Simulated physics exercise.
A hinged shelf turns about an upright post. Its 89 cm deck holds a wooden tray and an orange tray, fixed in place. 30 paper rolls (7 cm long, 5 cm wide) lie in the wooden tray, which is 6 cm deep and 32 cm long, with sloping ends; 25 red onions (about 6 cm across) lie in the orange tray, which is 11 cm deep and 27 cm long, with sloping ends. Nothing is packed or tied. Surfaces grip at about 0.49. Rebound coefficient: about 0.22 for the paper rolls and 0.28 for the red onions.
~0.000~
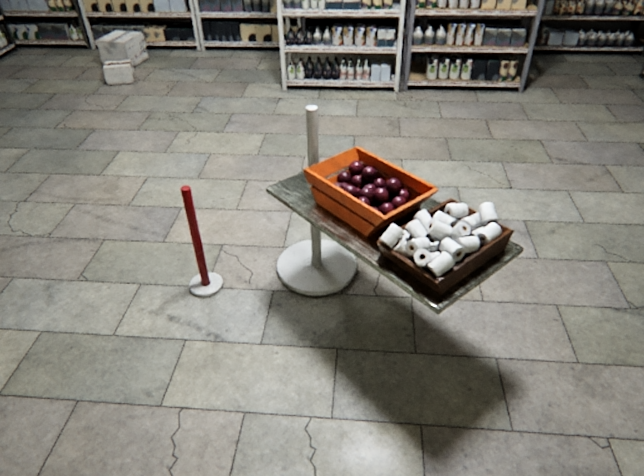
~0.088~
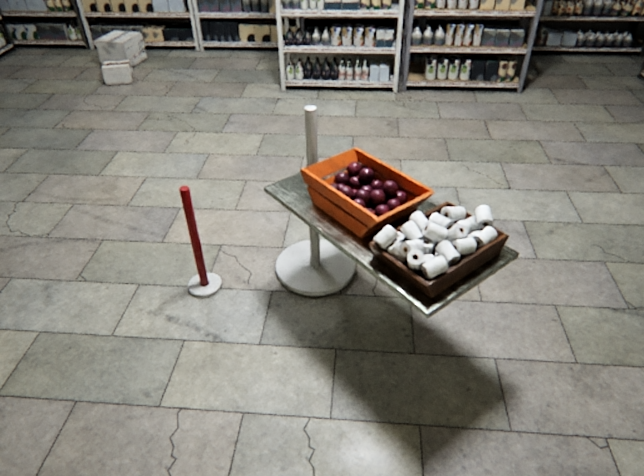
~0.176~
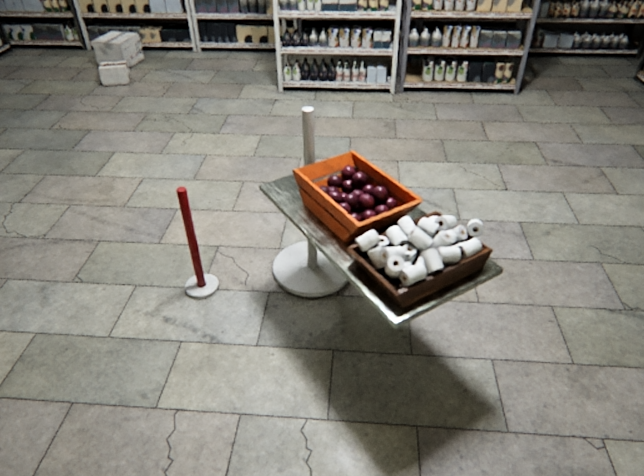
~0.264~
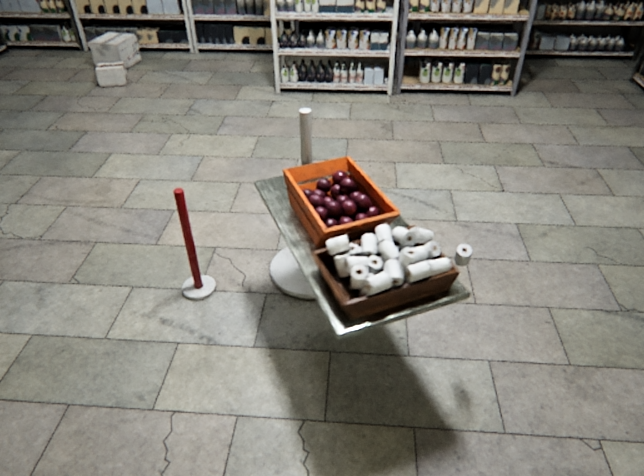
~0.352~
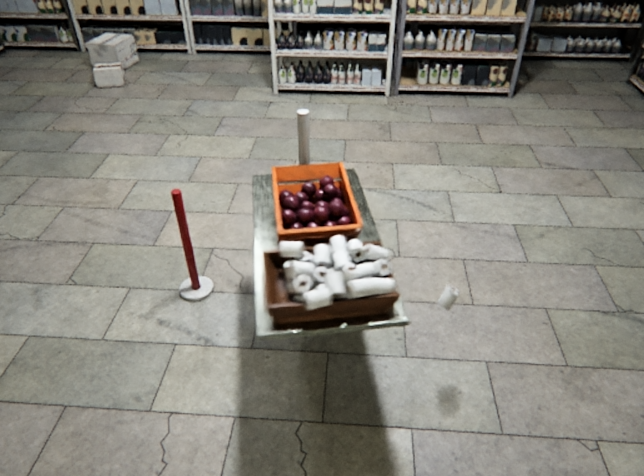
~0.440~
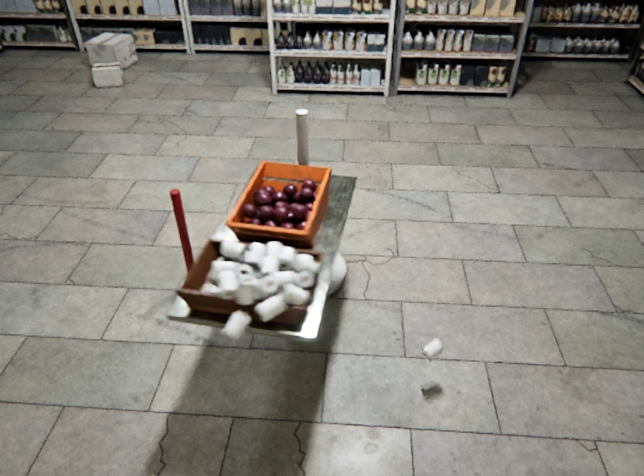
The video shows a shelf carrying an orange tray of red onions and a wooden tray of white paper rolls turning around an upright post, swinging toward the left as a few rolls leave the wooden tray and drop.
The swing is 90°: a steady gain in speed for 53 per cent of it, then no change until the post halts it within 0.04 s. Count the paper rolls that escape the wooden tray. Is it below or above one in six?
Out of the wooden tray go over a sixth of the paper rolls.
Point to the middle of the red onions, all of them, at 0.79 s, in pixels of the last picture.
Near (233, 197).
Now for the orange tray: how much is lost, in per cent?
Orange tray 0 per cent.
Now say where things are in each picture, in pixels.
In the first picture (each is followed by its nearest rim corner in this view; the camera pans a little), wooden tray, (439, 279); orange tray, (383, 216); turned through 0°; none out.
The second picture shows wooden tray, (429, 283); orange tray, (377, 218); turned through 2°.
The third picture shows wooden tray, (399, 292); orange tray, (357, 223); turned through 8°; 1 out, the lowest roll at (475, 228).
The fourth picture shows wooden tray, (346, 303); orange tray, (325, 229); turned through 19°; 1 out, the lowest roll at (463, 255).
The fifth picture shows wooden tray, (269, 306); orange tray, (280, 230); turned through 33°; 2 out, the lowest roll at (448, 298).
The sixth picture shows wooden tray, (180, 290); orange tray, (228, 222); turned through 52°; 3 out, the lowest roll at (433, 350).
After 0.59 s, the shelf hits the red post.
After 0.67 s, wooden tray 18 in, 12 out and orange tray 25 in, 0 out.
After 0.79 s, wooden tray 13 in, 17 out and orange tray 25 in, 0 out.
After 1.01 s, wooden tray 10 in, 20 out and orange tray 25 in, 0 out.
Outcome (at 1.44 s), wooden tray 10 in, 20 out and orange tray 25 in, 0 out. Asked share, 20 of 30, 67 per cent.
